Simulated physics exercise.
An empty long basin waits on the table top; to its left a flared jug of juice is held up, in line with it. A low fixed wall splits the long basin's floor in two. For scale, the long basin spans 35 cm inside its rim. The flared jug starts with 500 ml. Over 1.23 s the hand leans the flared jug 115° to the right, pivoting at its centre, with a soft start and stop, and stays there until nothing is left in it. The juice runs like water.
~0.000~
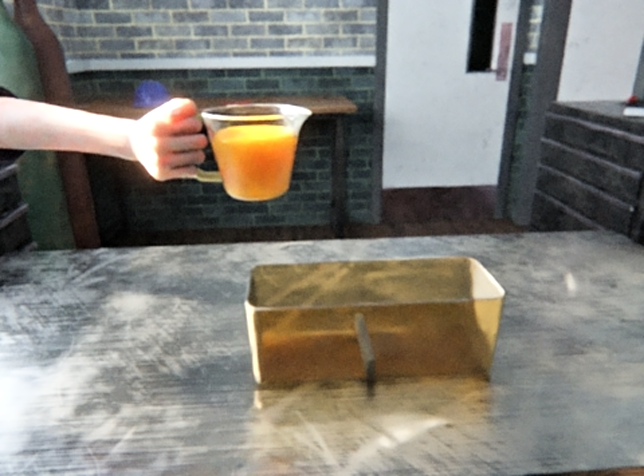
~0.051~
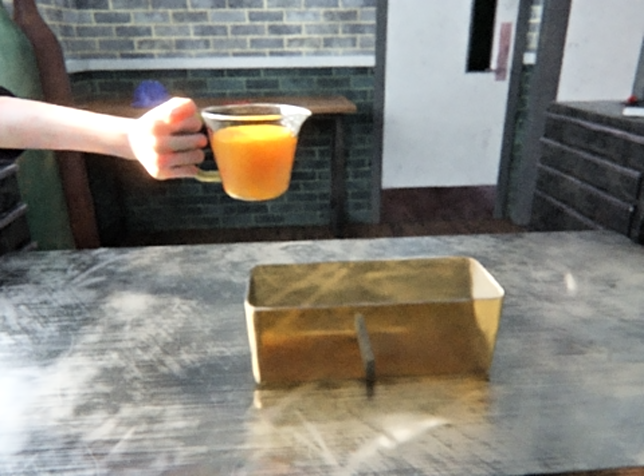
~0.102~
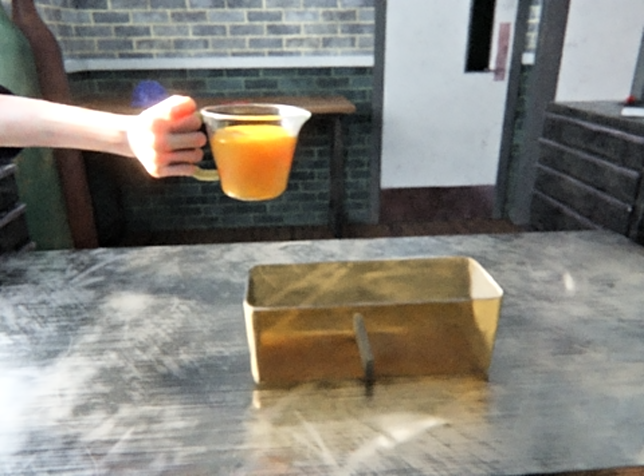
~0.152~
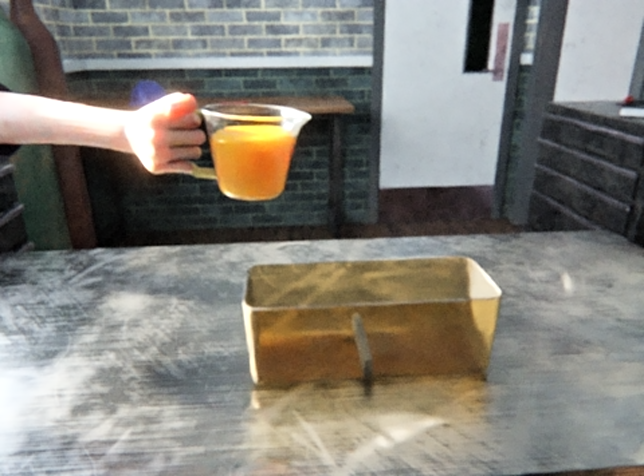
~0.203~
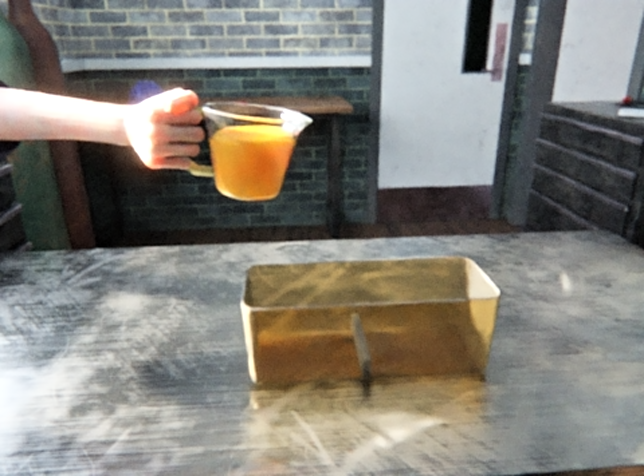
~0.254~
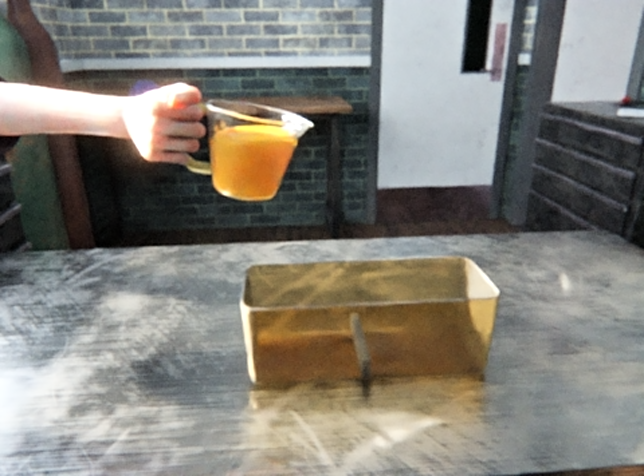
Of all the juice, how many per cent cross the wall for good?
About 49 per cent.
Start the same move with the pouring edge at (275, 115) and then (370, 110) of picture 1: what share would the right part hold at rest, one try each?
First 10, then 85 per cent.
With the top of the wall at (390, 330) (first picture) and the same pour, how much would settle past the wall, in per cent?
In that case some 10 per cent.
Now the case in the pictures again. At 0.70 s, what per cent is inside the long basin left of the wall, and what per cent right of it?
Left about 2, right about 2.
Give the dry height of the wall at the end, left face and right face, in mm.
Some 18 mm on the left and 20 mm on the right.
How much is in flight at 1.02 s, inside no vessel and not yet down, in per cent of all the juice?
Near 16 in a hundred.
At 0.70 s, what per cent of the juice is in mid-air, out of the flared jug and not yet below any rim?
Near 26 in a hundred.
Then, 0.70 s in, the tilt is 69° and 71 per cent is still to pour, 2 is left of the wall and 2 right of it.
Then, 1.02 s in, the tilt is 107° and 7 per cent is still to pour, 30 is left of the wall and 47 right of it.
Then, 1.36 s in, the tilt is 115° and 0 per cent is still to pour, 49 is left of the wall and 48 right of it.
Then, 1.73 s in, the tilt is 115° and 0 per cent is still to pour, 49 is left of the wall and 49 right of it.
Finally, 49 per cent lies left of the wall, 49 right of it and 2 outside.
